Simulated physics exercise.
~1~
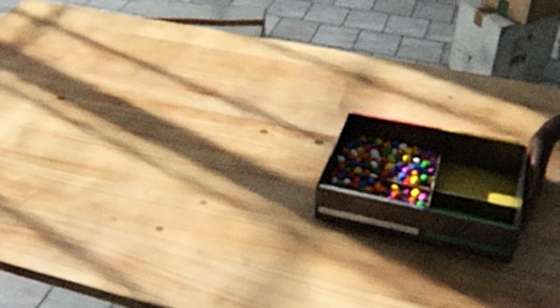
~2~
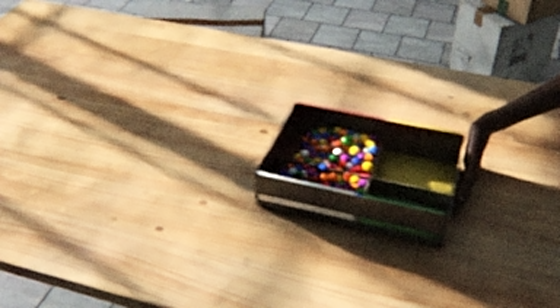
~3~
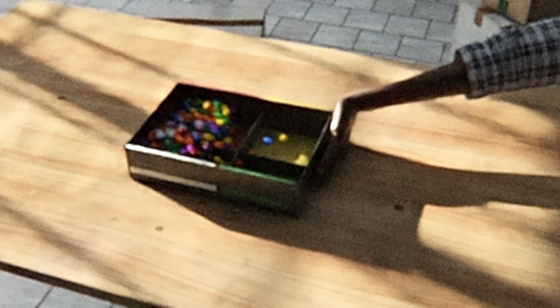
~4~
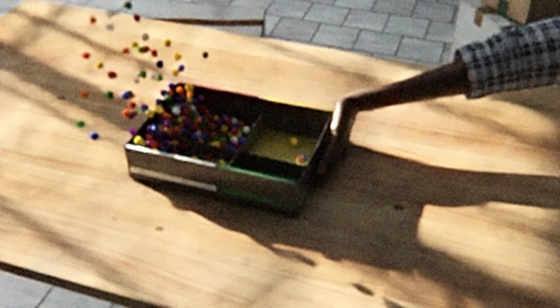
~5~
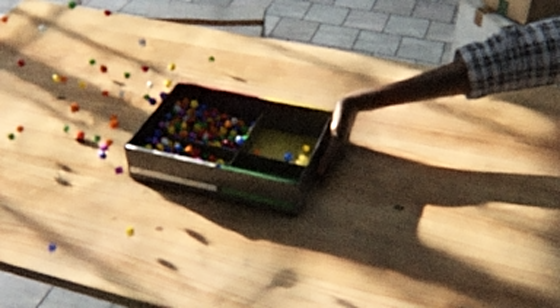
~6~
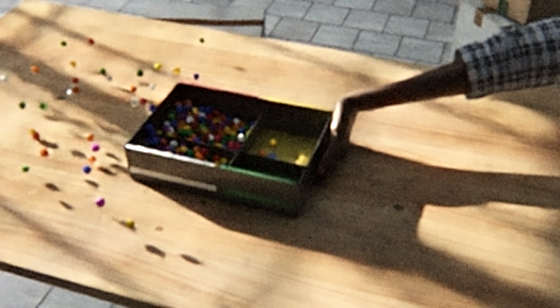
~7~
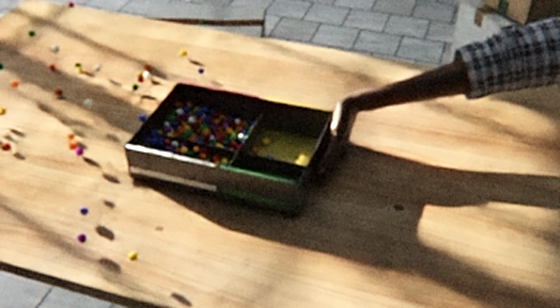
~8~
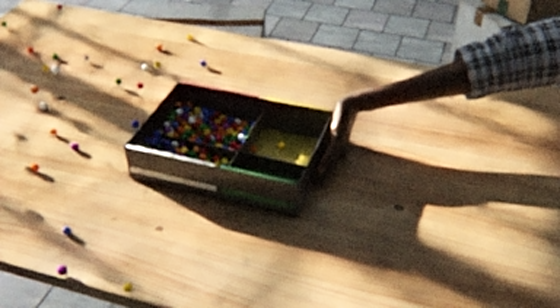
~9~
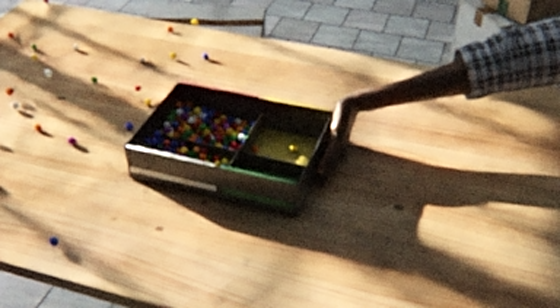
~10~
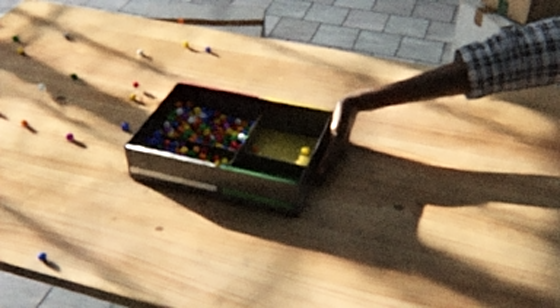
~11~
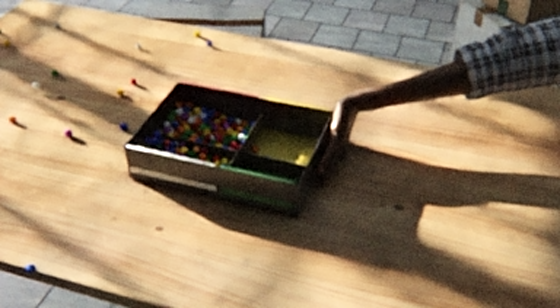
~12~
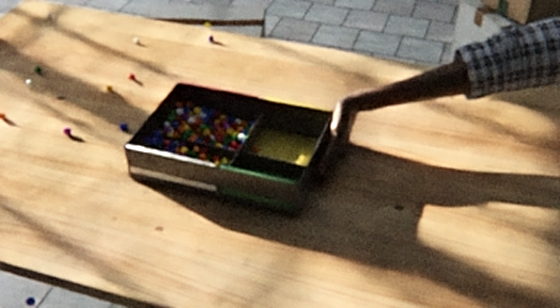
Divided tray of colourful marbles slides left across a wooden table and stops by a hand, some marbles flying out and scattering left.
